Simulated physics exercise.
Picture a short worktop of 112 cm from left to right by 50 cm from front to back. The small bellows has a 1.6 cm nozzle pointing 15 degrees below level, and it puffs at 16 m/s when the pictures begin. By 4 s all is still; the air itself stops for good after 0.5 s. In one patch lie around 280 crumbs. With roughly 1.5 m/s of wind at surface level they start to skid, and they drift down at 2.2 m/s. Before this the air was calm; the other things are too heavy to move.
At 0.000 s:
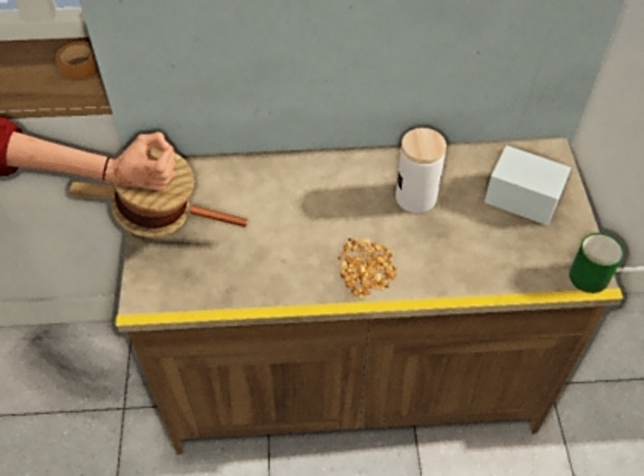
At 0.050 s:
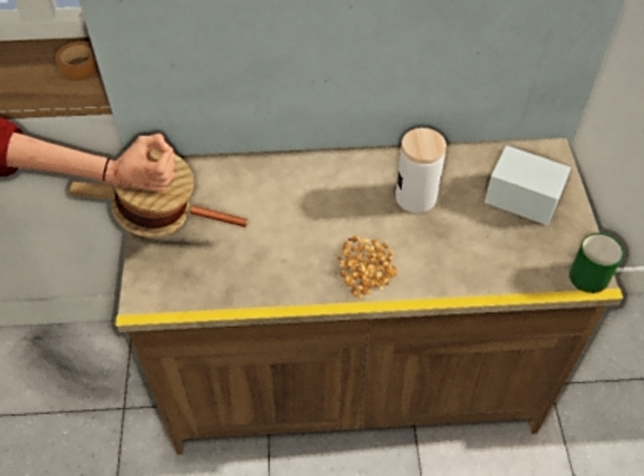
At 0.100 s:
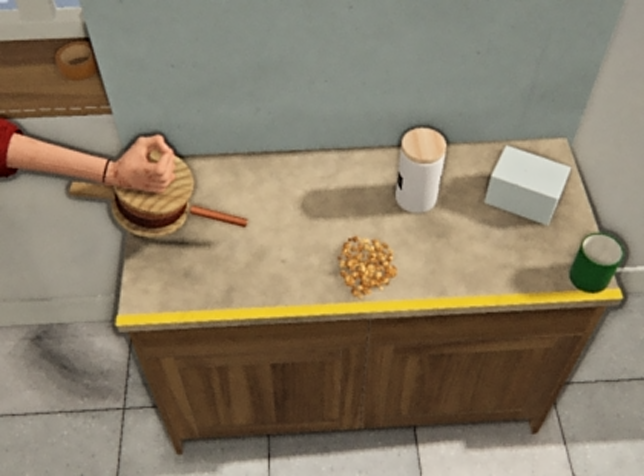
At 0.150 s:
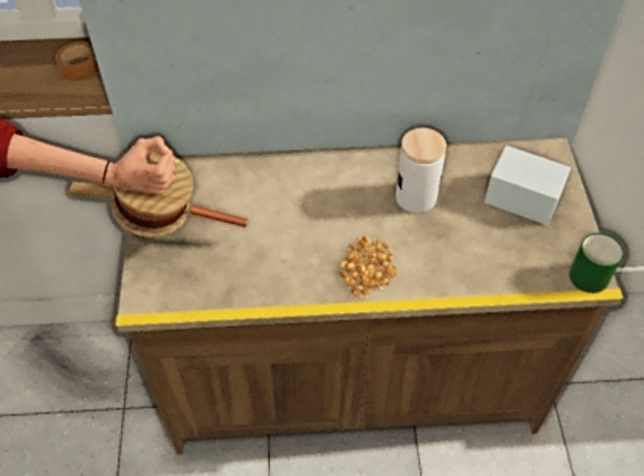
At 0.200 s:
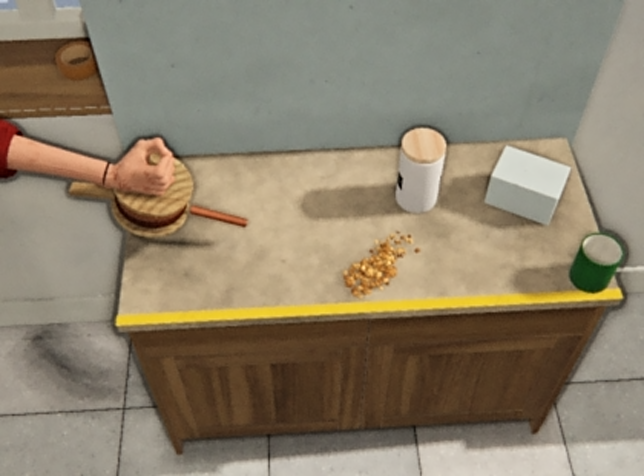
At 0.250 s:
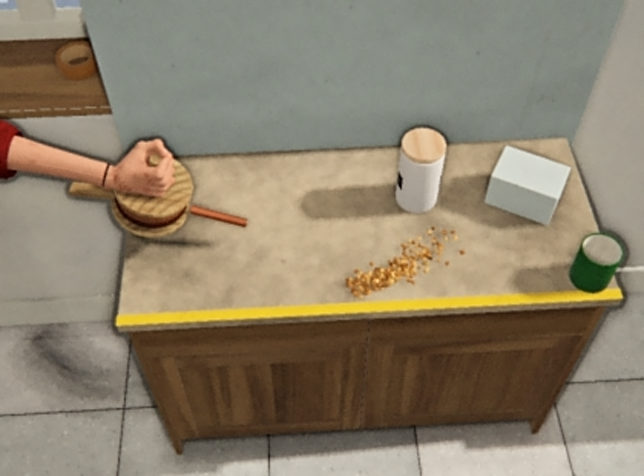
A heap of golden-orange crumbs lies near the middle of a short beige worktop with a yellow front edge, seen from above in front of wooden cupboards. A hand from a red sleeve rests on small round wooden bellows at left, with a white wooden-lidded jar, pale block and green container at right. The crumbs lie still, then skid rightward and slightly back, spreading into a loose trail.
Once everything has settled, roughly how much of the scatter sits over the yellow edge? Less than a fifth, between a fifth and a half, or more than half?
Of the scatter, more than half sits there.
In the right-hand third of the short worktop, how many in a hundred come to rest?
Roughly 10 in a hundred.
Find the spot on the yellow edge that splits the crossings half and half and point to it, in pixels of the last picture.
The middle of the crossings lies near (481, 306) in the last picture.
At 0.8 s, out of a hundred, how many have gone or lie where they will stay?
The share is near 80 per cent.
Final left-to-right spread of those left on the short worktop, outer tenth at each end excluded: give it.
Around 50 centimetres from left to right.
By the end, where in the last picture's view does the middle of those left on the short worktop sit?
Centre point: About (575, 281).
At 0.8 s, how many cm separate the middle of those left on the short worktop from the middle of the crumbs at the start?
Roughly 45 centimetres.
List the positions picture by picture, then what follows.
In the first picture, the middle of the crumbs is near (365, 267), none has stirred yet and the mouth of the small bellows is at (247, 223).
In the second picture, the middle of the crumbs is near (368, 268), none has stirred yet and the yellow edge is centred on (372, 312).
In the third picture, the middle of the crumbs is near (368, 268), none has stirred yet, the top of a jar is at (424, 144) and the top of a block is at (531, 171).
In the fourth picture, the middle of the crumbs is near (370, 267) and about 5 % have left their places.
In the fifth picture, the middle of the crumbs is near (377, 269), the farthest in sight from the small bellows is at (417, 251) and about 30 % have left their places.
In the sixth picture, the middle of the crumbs is near (392, 274), the farthest in sight from the small bellows is at (462, 253) and about 70 % have left their places.
After 0.8 s, 16 % are still on the top, 70 % are over the yellow edge; the middle of those left on the top is near (575, 281).
After 1.3 s, 16 % are still on the top, 70 % are over the yellow edge; the middle of those left on the top is near (575, 281).
After 2.2 s, 16 % are still on the top, 70 % are over the yellow edge; the middle of those left on the top is near (575, 281).
After 4.0 s, at the end, 70 % are over the yellow edge; the middle of those left on the top is near (575, 281).
